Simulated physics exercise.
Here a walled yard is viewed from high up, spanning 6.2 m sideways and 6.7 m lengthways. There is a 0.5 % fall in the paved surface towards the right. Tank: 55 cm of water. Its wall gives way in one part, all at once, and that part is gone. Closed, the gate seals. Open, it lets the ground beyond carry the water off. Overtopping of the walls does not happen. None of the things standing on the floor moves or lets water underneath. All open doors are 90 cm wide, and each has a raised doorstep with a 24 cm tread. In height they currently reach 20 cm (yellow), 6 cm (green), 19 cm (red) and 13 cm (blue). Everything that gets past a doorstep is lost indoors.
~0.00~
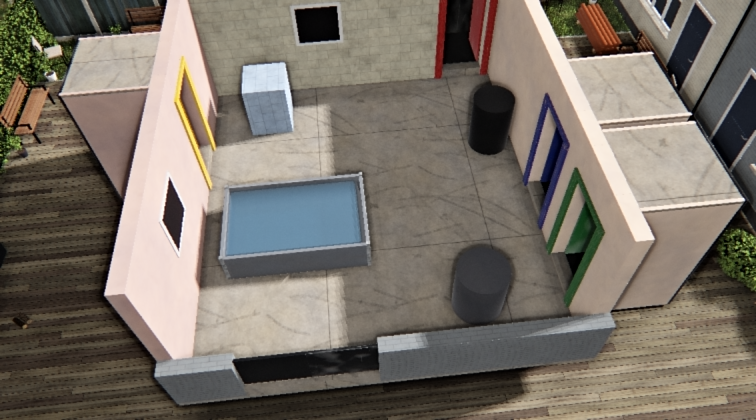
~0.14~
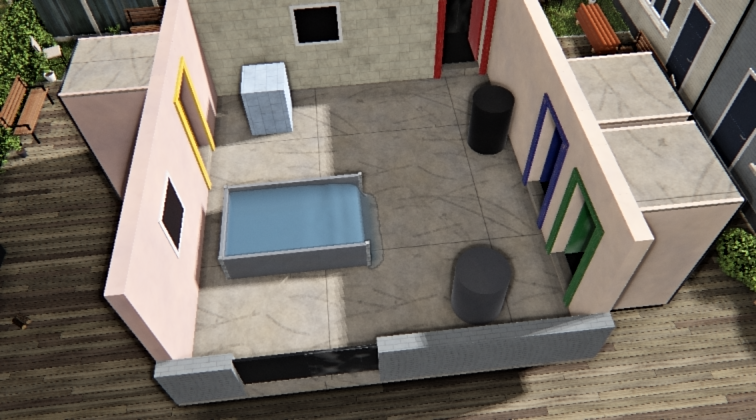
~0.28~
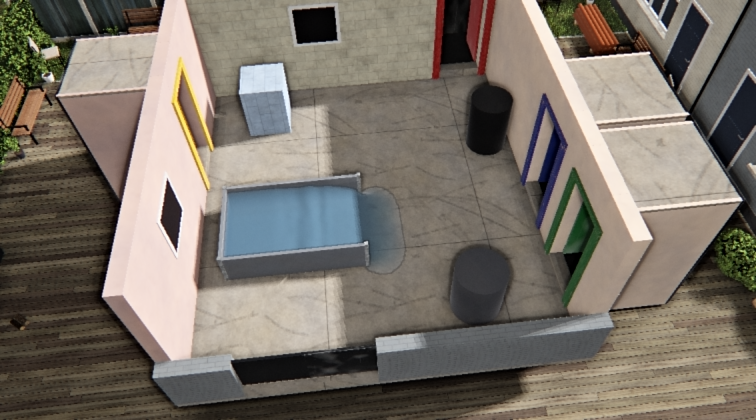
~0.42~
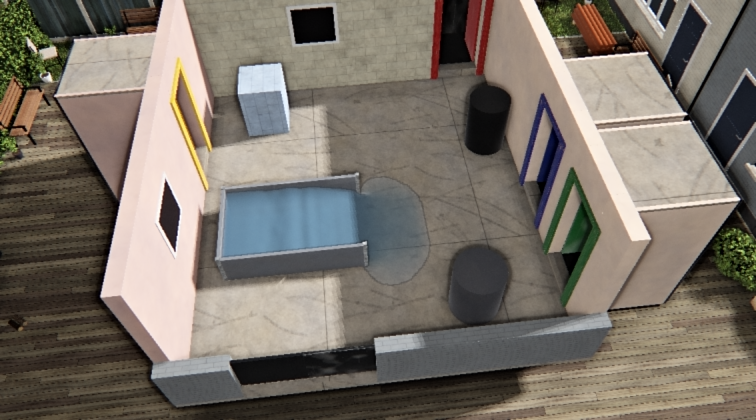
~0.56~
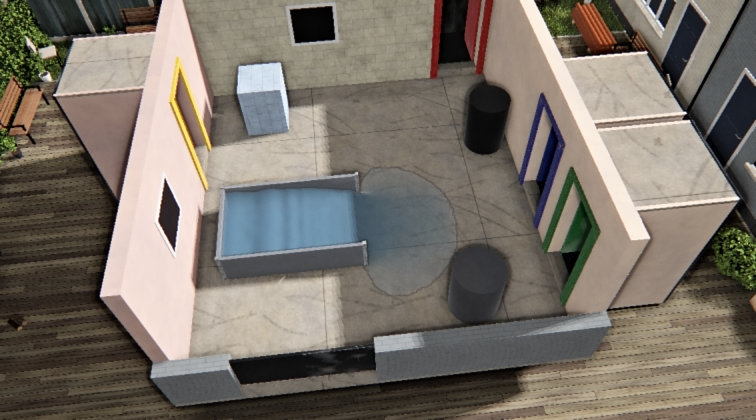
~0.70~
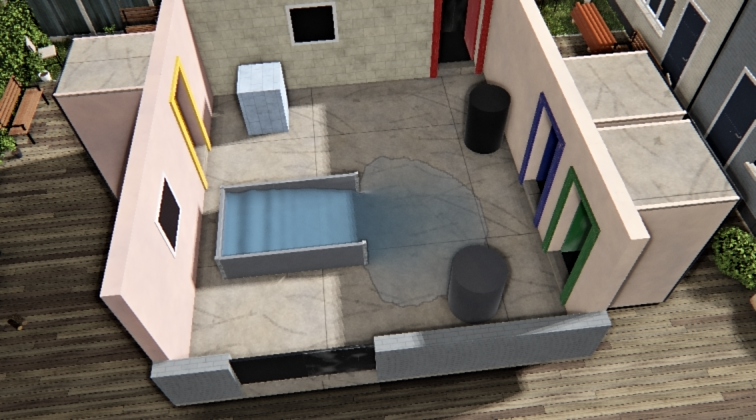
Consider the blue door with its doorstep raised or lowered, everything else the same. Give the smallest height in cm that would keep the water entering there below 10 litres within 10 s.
Roughly 23 cm.
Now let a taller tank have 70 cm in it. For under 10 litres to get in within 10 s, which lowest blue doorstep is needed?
Something near 29 cm should do.
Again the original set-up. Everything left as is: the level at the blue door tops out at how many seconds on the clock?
I'd guess close to 2.4 seconds.
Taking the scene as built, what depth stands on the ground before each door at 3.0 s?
In cm: Yellow 0, green 18, red 5, blue 24.
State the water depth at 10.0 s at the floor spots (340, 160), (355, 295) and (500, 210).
First spot about 2 cm, second about 2 cm, third about 6 cm.
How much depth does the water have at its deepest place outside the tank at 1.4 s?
Around 24 centimetres.
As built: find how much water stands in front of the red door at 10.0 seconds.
Lab note: Depth approx. 5.5 cm.
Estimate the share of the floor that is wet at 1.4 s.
Around 30 per cent of the free floor.
After 1.4 s water covers 30 % of the floor, deepest (24 cm) near (368, 238); 9 cm at the blue door, 6 litres in over its 13 cm doorstep.
After 3.0 s water covers 40 % of the floor, deepest (26 cm) near (510, 158); 24 cm at the blue door, 87 litres in over its 13 cm doorstep.
After 10.0 s water covers 90 % of the floor, deepest (9 cm) near (199, 379); 7 cm at the blue door, 132 litres in over its 13 cm doorstep.
At the blue door as built, the water arrived by 1.0 s and peaked near 25 cm at 2.4 s.
With a doorstep of 19 cm, 38 litres would have come in within the 10 s; with 26 cm, 0 litres. So under 10 litres takes about 23 cm.
